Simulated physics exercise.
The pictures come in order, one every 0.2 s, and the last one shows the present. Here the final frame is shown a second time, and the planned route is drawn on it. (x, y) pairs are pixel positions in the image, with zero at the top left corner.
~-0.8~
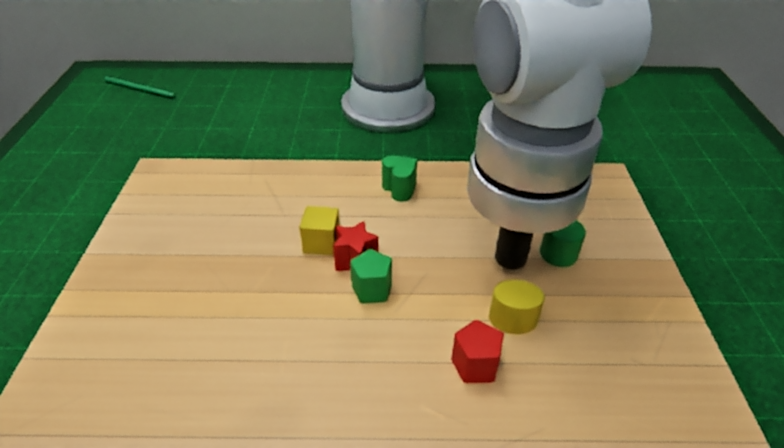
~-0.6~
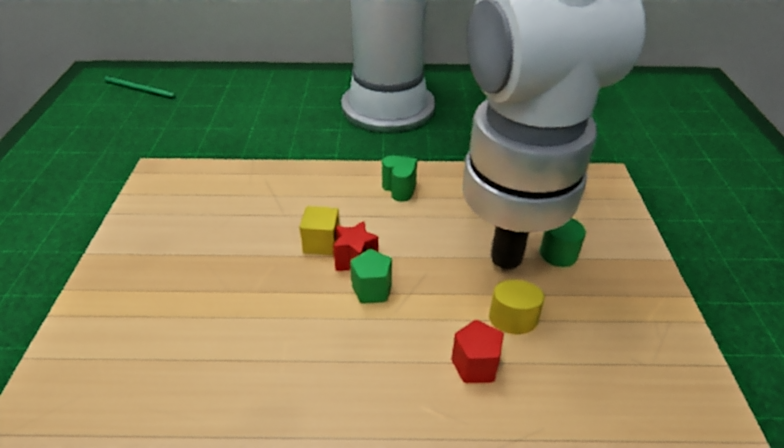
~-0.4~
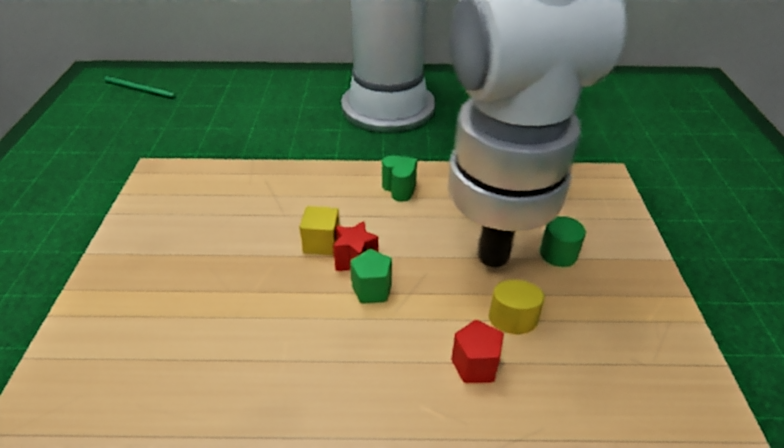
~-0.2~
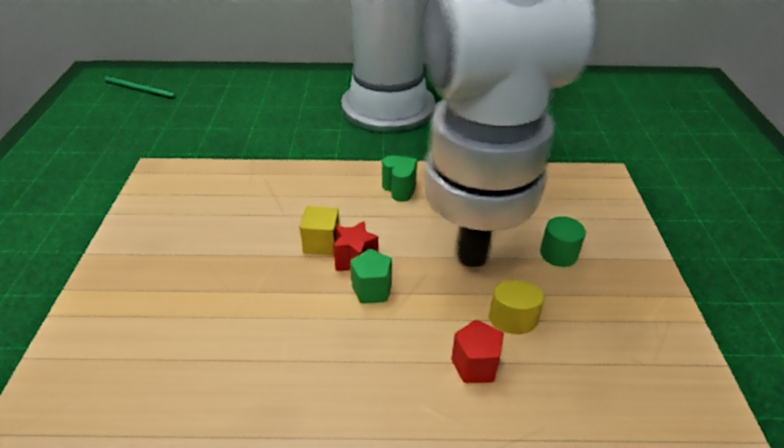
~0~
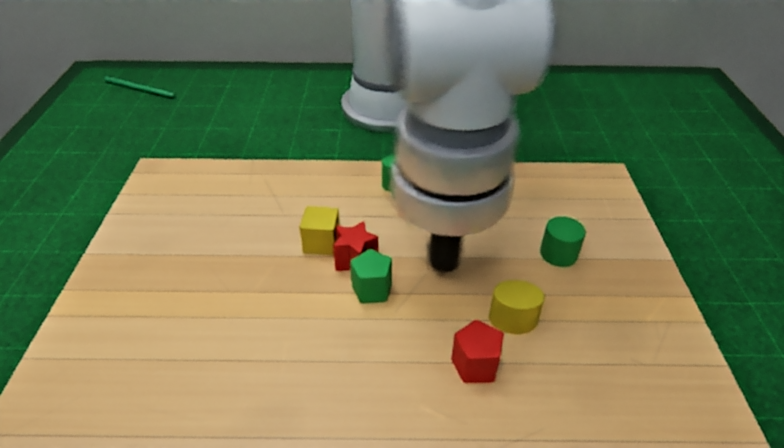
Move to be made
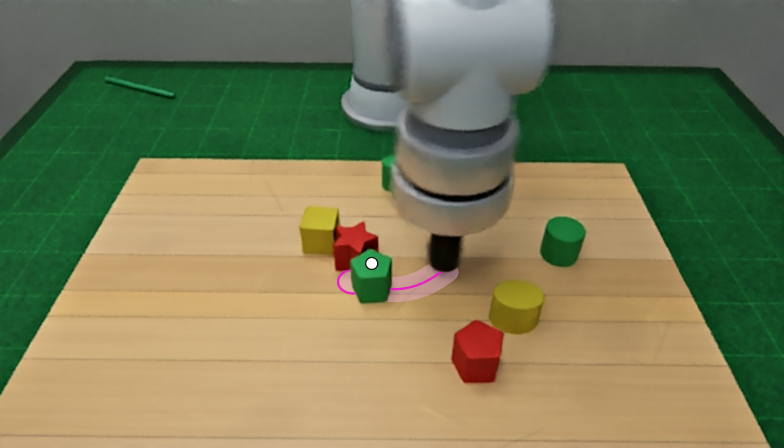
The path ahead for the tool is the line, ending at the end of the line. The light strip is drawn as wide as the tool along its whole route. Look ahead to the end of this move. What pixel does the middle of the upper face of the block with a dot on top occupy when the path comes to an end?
I'd place it at (320, 267), taking the centre of its top.
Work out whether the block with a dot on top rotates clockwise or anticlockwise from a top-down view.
Watching from overhead, you'd notice the block with a dot on top rotating counter-clockwise.
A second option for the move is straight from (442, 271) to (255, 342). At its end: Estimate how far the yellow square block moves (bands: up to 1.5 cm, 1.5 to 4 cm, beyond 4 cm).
Net shift: Below 1.5 cm.
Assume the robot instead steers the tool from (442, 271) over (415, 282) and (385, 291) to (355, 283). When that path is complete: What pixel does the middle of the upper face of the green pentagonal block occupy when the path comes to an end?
The middle of its upper face will lie at (322, 270).
The drawn path runs from (442, 271) over (417, 285) and (385, 289) to (354, 281); the dot is on the green pentagonal block.
The first path, step by step. One third of the way, tool at (418, 276); nothing pushed yet.
Two thirds of the way, tool at (385, 279); red star at (348, 236), turned 30° clockwise; green pentagonal block at (349, 266).
At the end, tool at (354, 272); yellow square block not moved; red star at (345, 234), turned 35° clockwise; green pentagonal block at (320, 267), turned 45° anticlockwise.
